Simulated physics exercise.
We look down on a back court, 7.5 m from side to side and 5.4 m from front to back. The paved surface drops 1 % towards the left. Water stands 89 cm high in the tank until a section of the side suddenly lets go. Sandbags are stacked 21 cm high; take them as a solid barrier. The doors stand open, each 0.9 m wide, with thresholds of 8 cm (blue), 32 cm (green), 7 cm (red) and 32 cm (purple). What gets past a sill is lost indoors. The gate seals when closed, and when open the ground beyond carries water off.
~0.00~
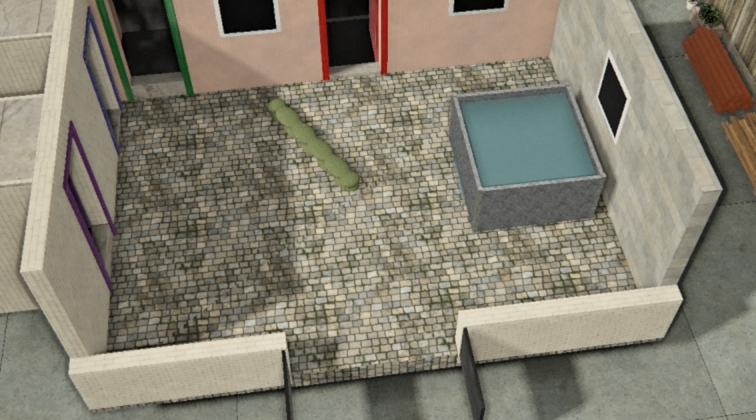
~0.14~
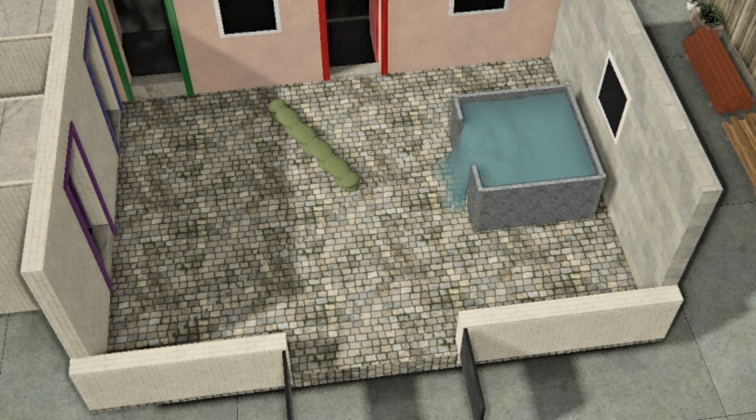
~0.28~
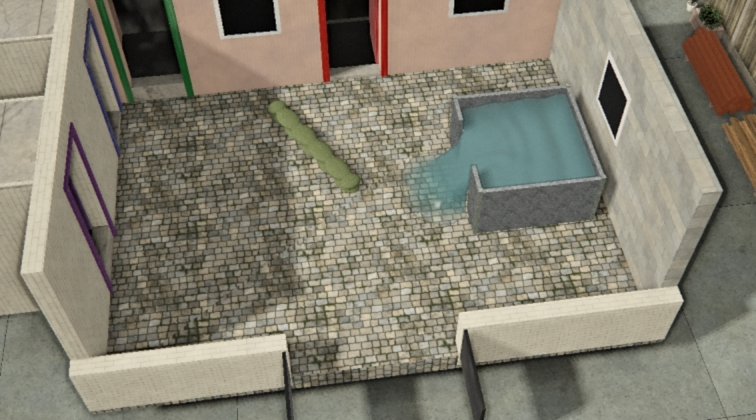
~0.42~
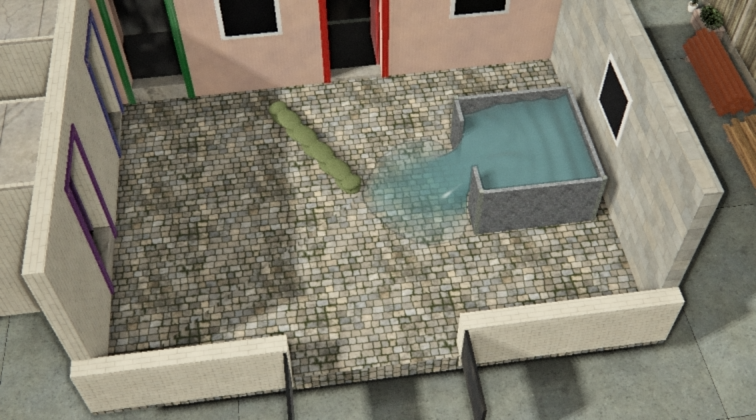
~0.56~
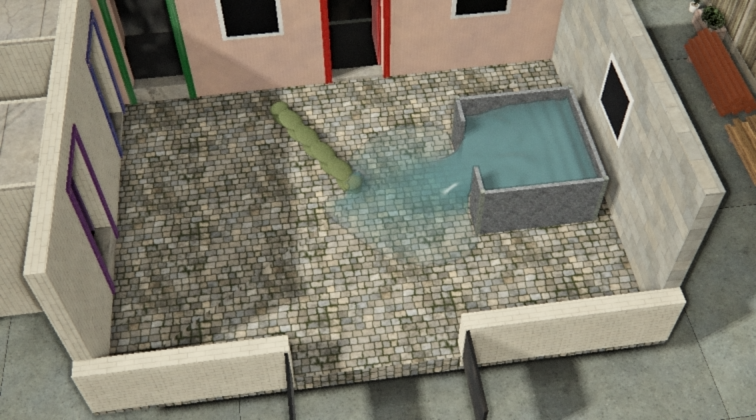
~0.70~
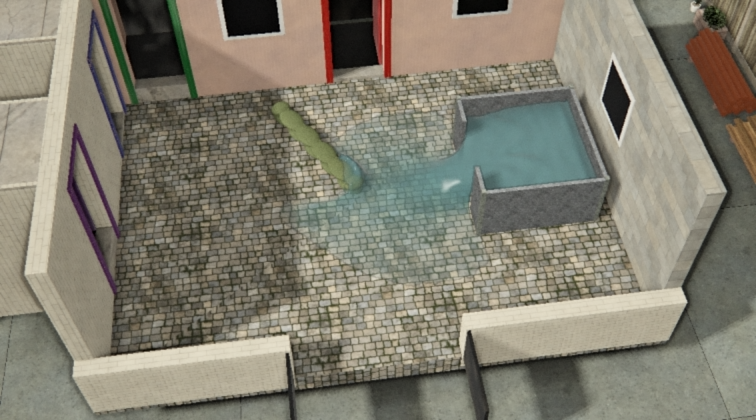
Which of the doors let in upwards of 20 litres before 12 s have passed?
Door by door: At the blue door it exceeds the limit; at the green door it does not reach the limit; at the red door it exceeds the limit; at the purple door it keeps below the limit.
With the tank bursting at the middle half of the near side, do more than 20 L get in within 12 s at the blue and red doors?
Against that limit: Blue over, red not over.
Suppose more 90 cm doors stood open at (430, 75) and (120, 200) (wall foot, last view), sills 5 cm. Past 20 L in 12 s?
In turn: Not over, past it.
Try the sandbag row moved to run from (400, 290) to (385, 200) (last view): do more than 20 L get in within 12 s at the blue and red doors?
Against that limit: Blue over, red not over.
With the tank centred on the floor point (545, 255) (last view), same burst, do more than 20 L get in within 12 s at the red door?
Against that limit: Red not over.
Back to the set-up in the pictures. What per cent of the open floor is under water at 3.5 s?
Near 65 per cent is wet.
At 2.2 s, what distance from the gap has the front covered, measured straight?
Roughly 6.2 m.
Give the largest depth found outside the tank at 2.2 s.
Up to some 52 cm.
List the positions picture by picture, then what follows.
The first frame shows the tank at (525, 138) is whole and still, 89 cm deep.
In the second frame, water pours out at (466, 168) and has run 0.6 m, to (456, 210); typically 13 cm deep outside, 89 cm at the tank's back.
In the third frame, the front is at (421, 215), 0.9 m from the gap at (466, 171); 1.0 m2 of floor is under water; 89 cm left at the back of the tank.
In the fourth frame, water pours out at (467, 172) and has run 1.6 m, to (369, 201); typically 10 cm deep outside, 81 cm at the tank's back.
In the fifth frame, the front is at (328, 206), 2.2 m from the gap at (468, 173); 4.2 m2 of floor is under water; 76 cm left at the back of the tank.
In the sixth frame, water pours out at (469, 173) and has run 2.9 m, to (287, 217); typically 5 cm deep outside, 76 cm at the tank's back.
After 1.4 s water covers 45 % of the floor and is deepest (42 cm) near (453, 188); blue door not reached, green door not reached, red door 4 cm at the sill, 0 L in, purple door not reached.
After 2.2 s water covers 65 % of the floor and is deepest (52 cm) near (110, 385); blue door not reached, green door 3 cm at the sill, 0 L in, red door 11 cm at the sill, 3 L in, purple door 24 cm at the sill, 0 L in.
After 3.5 s water covers 65 % of the floor and is deepest (24 cm) near (360, 181); blue door 21 cm at the sill, 51 L in, green door 4 cm at the sill, 0 L in, red door 10 cm at the sill, 13 L in, purple door 17 cm at the sill, 0 L in.
After 7.0 s water covers 80 % of the floor and is deepest (15 cm) near (277, 141); blue door 15 cm at the sill, 147 L in, green door 14 cm at the sill, 0 L in, red door 8 cm at the sill, 37 L in, purple door 12 cm at the sill, 0 L in.
After 12.0 s water covers 90 % of the floor and is deepest (12 cm) near (115, 296); blue door 11 cm at the sill, 211 L in, green door 10 cm at the sill, 0 L in, red door 7 cm at the sill, 40 L in, purple door 12 cm at the sill, 0 L in.
